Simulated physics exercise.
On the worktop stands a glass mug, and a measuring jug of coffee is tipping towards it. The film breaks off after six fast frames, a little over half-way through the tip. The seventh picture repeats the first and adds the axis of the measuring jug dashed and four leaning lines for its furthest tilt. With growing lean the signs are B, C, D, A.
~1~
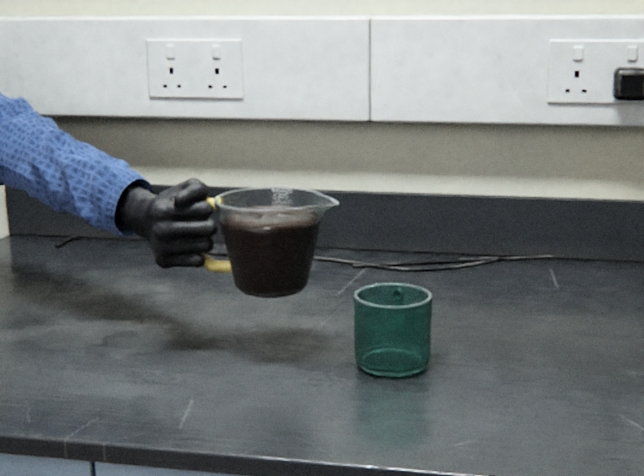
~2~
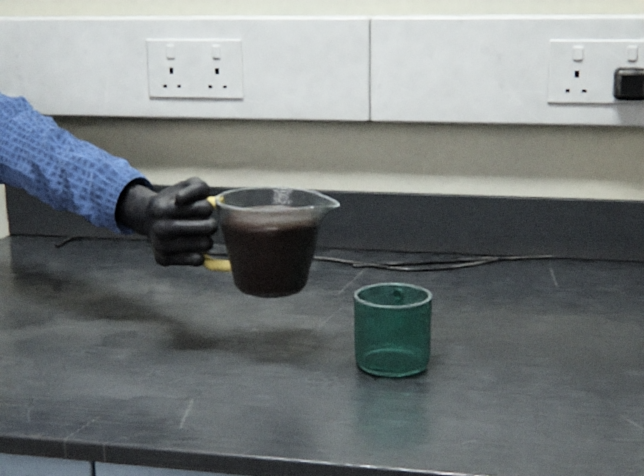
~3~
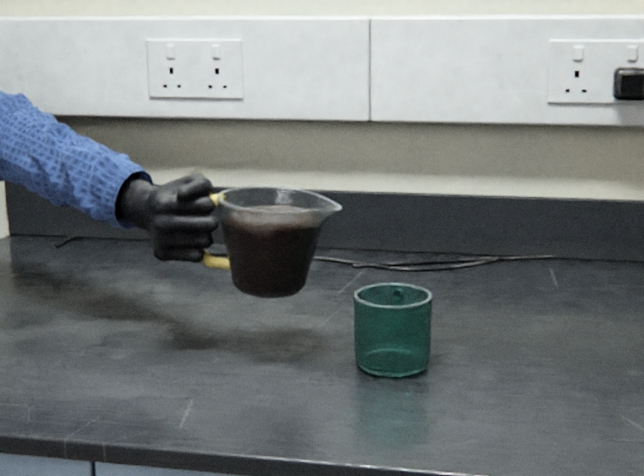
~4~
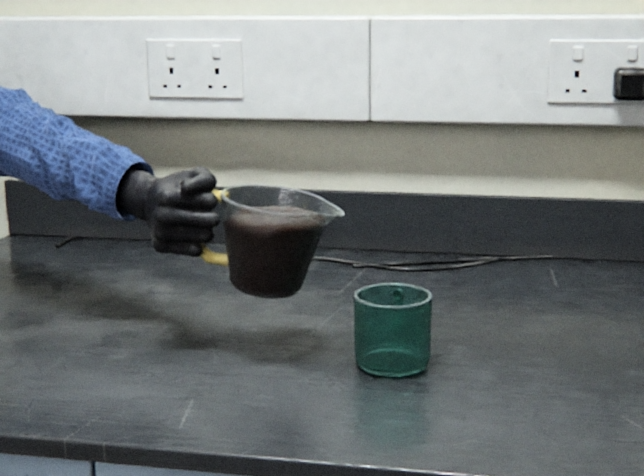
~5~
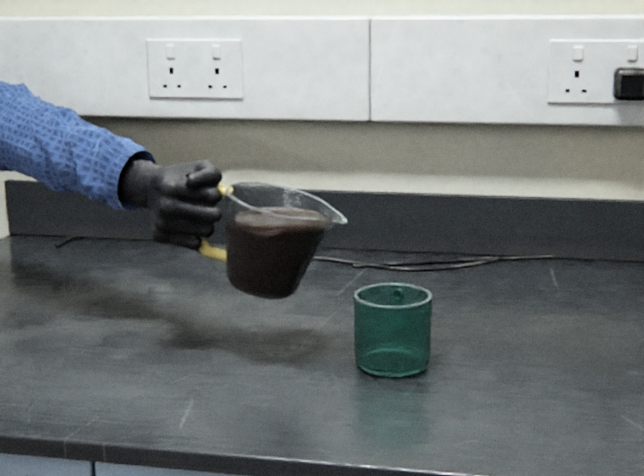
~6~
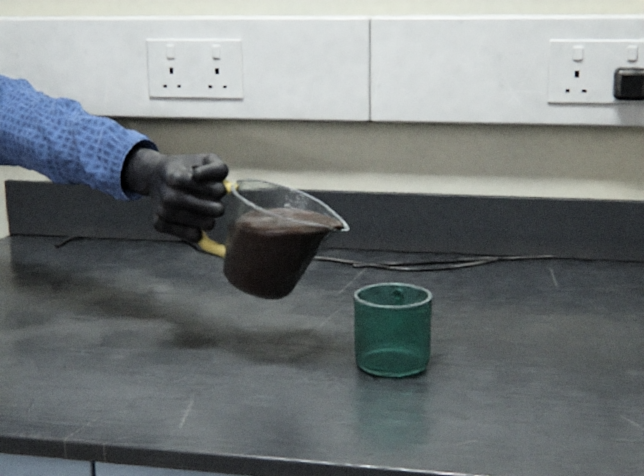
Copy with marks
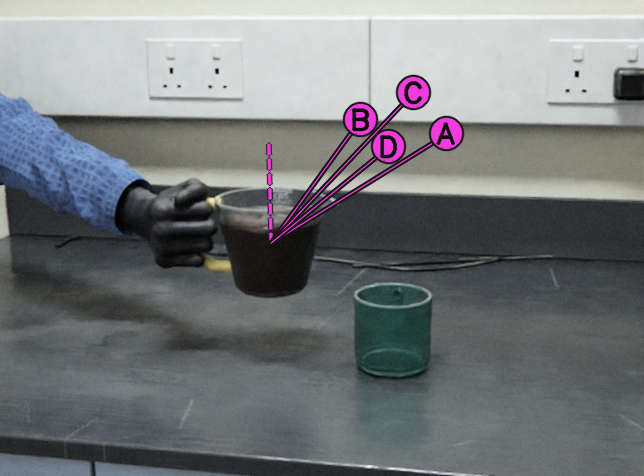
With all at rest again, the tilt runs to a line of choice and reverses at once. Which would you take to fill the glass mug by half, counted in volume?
Best: C.
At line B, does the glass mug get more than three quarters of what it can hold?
No, less.
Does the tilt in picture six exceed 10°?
Yes.
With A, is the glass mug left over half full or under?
Over half.
On the marked copy, A at (432, 143); B at (350, 133); C at (401, 105); D at (375, 157).
With A, the glass mug ends with about 76 % of what it can hold; 7 % of the coffee is spilt.
With B, the glass mug ends with about 33 % of what it can hold.
With C, the glass mug ends with about 50 % of what it can hold.
With D, the glass mug ends with about 66 % of what it can hold.
